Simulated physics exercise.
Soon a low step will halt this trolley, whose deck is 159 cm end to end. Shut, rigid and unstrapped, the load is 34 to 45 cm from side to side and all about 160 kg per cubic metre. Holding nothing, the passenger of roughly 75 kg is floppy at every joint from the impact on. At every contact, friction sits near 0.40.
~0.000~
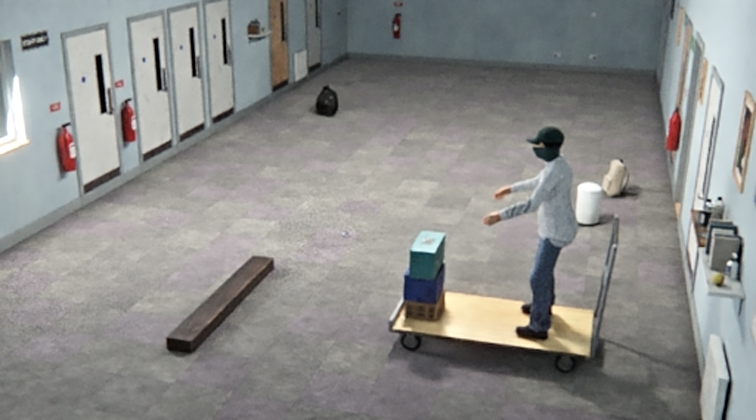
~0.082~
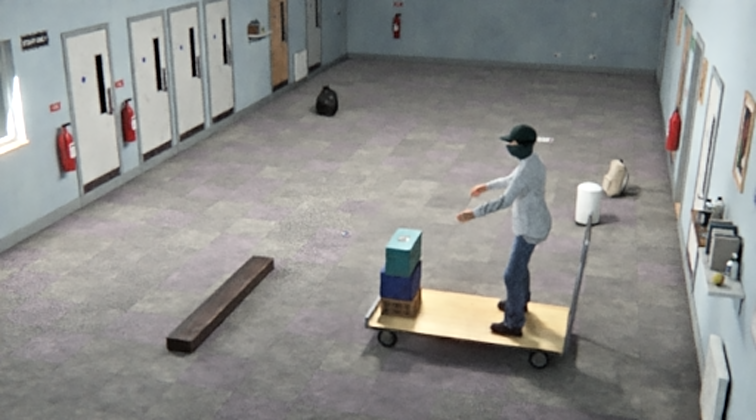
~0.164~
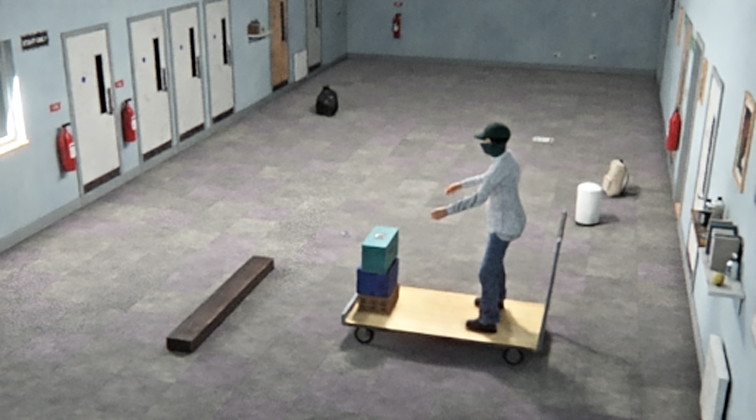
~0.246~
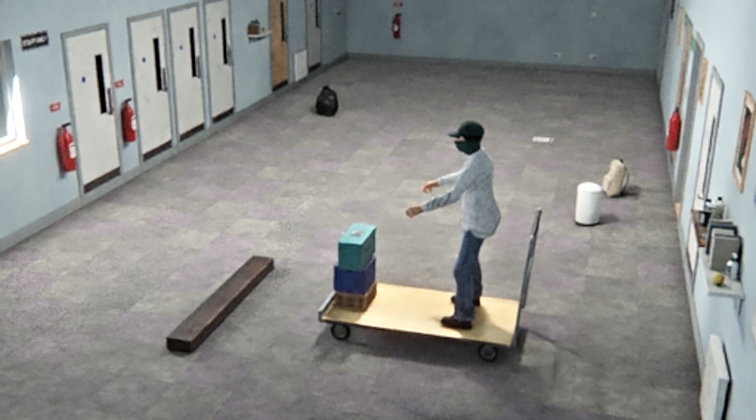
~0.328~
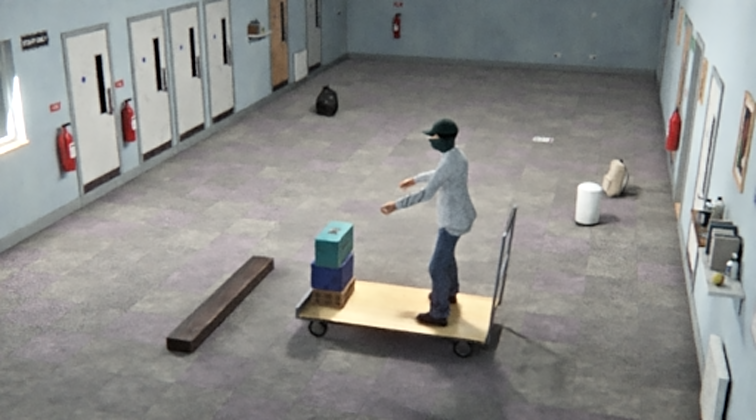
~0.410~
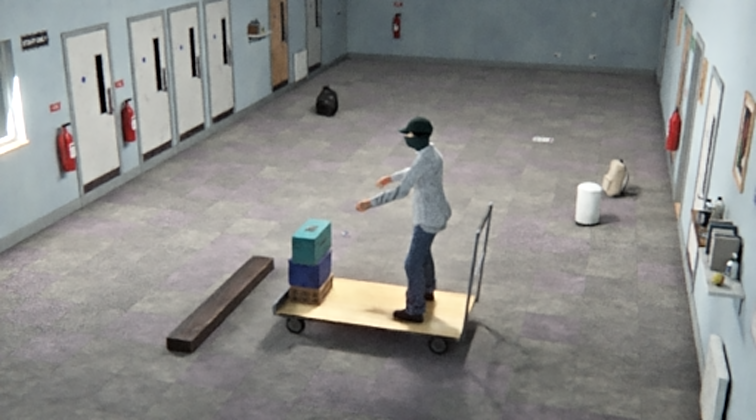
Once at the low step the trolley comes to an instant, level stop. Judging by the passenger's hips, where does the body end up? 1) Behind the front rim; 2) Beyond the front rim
Answer: 2.
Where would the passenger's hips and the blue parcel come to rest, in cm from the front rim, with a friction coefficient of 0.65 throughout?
Then the hips would end 20 past and the blue one 70 past.
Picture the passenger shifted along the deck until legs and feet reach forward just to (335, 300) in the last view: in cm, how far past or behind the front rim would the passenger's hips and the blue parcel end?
Result: Hips 130 cm beyond the rim; blue 80 cm beyond it.
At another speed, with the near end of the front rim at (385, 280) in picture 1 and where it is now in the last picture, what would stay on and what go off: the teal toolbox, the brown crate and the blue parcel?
In that case teal off, brown on, blue off.
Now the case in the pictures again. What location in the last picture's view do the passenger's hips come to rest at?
(175, 290).
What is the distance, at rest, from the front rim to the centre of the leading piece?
Roughly 150 centimetres beyond the front rim.
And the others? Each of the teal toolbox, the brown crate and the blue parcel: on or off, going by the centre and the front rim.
By the last picture you'd see teal shed, brown retained and blue shed.
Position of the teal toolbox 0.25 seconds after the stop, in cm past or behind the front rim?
Past the rim, near 40 cm.
Impact comes at 0.65 s.
After 1.20 s the passenger's hips are 13 cm behind the rim, near (239, 247) in the last picture's view.
After 1.65 s the passenger's hips are 39 cm past the rim, near (188, 284) in the last picture's view.
At rest, 3.1 s, past the rim, teal toolbox, blue parcel and the passenger's hips; behind it, brown crate.
